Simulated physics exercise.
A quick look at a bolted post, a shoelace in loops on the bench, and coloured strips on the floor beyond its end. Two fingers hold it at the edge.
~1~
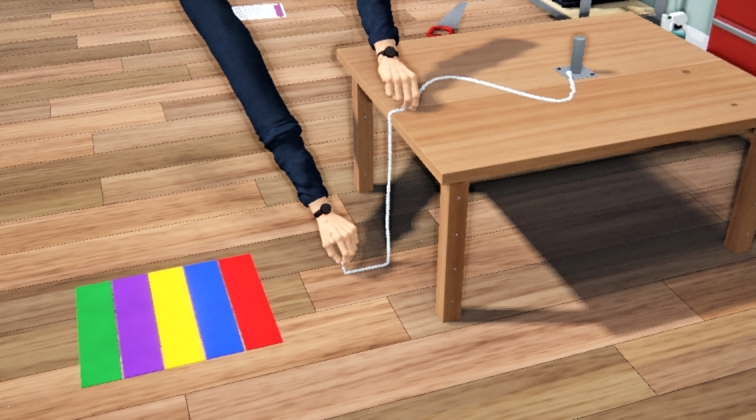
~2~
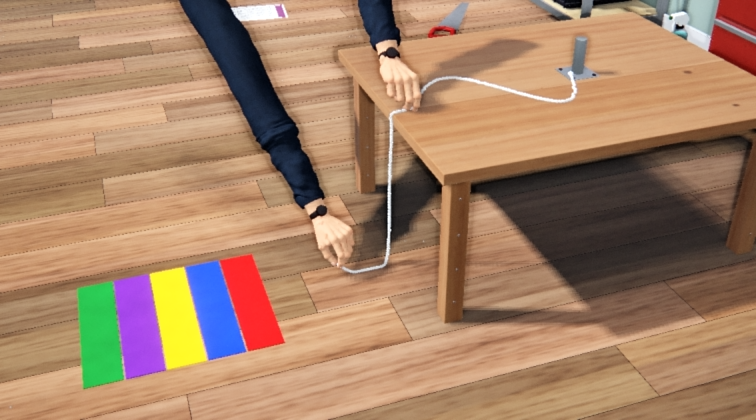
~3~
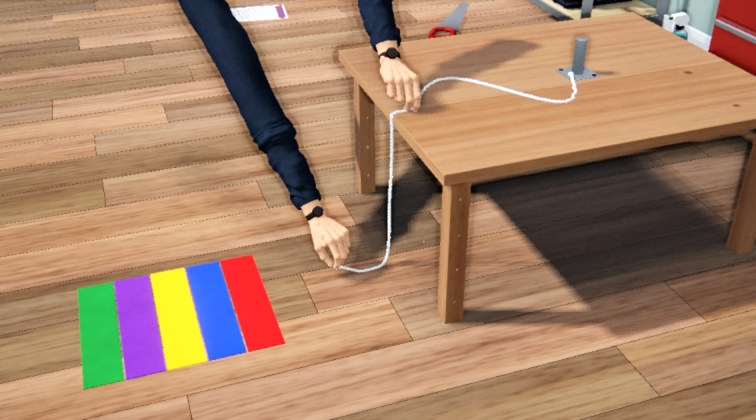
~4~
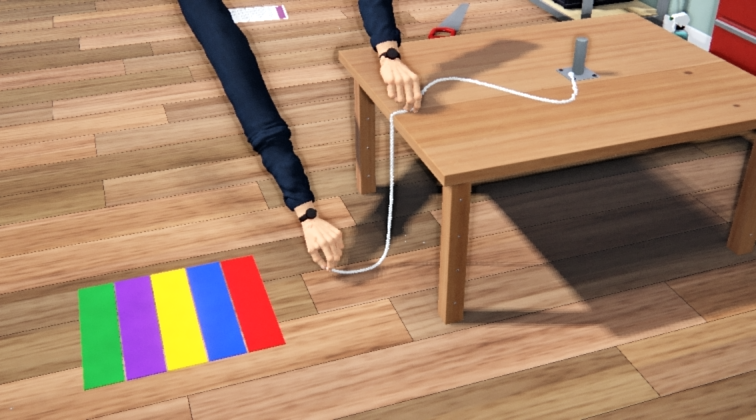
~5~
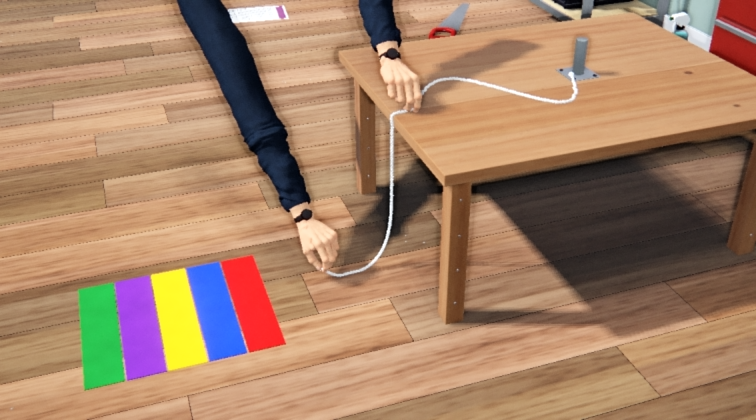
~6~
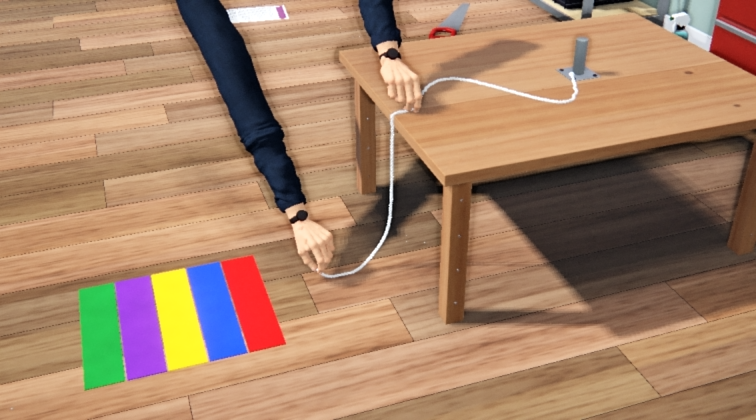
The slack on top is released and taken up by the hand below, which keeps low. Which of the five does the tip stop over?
It gets as far as the green strip.
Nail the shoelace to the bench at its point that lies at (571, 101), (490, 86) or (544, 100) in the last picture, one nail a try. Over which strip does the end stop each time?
Try by try: Purple; yellow; purple.
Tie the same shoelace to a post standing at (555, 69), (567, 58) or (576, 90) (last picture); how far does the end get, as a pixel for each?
In that order: (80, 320), (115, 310) and (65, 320).
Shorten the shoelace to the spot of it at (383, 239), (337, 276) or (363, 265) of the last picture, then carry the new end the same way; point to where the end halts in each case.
In that order: (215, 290), (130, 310) and (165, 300).
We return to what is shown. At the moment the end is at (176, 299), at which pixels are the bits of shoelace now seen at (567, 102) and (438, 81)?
About (508, 85), and the other about (387, 119).
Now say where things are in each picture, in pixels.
End (342, 262); red (259, 328); blue (221, 337); yellow (182, 345); purple (141, 354); green (100, 363), in the first frame.
End (338, 264); shoelace through (575, 89) (516, 93) (441, 79) (410, 109) (390, 176) (388, 246), in the second frame.
End (334, 266), in the third frame.
End (327, 268); shoelace through (576, 90) (517, 93) (442, 80) (410, 110) (392, 177) (387, 248), in the fourth frame.
End (322, 269), in the fifth frame.
End (318, 270); shoelace through (576, 90) (517, 93) (442, 80) (410, 110) (392, 177) (377, 249), in the sixth frame.
A little later, end near (176, 299); over yellow.
Next, end near (125, 310); over purple.
When it is tight, end near (95, 316); over green. The green one.
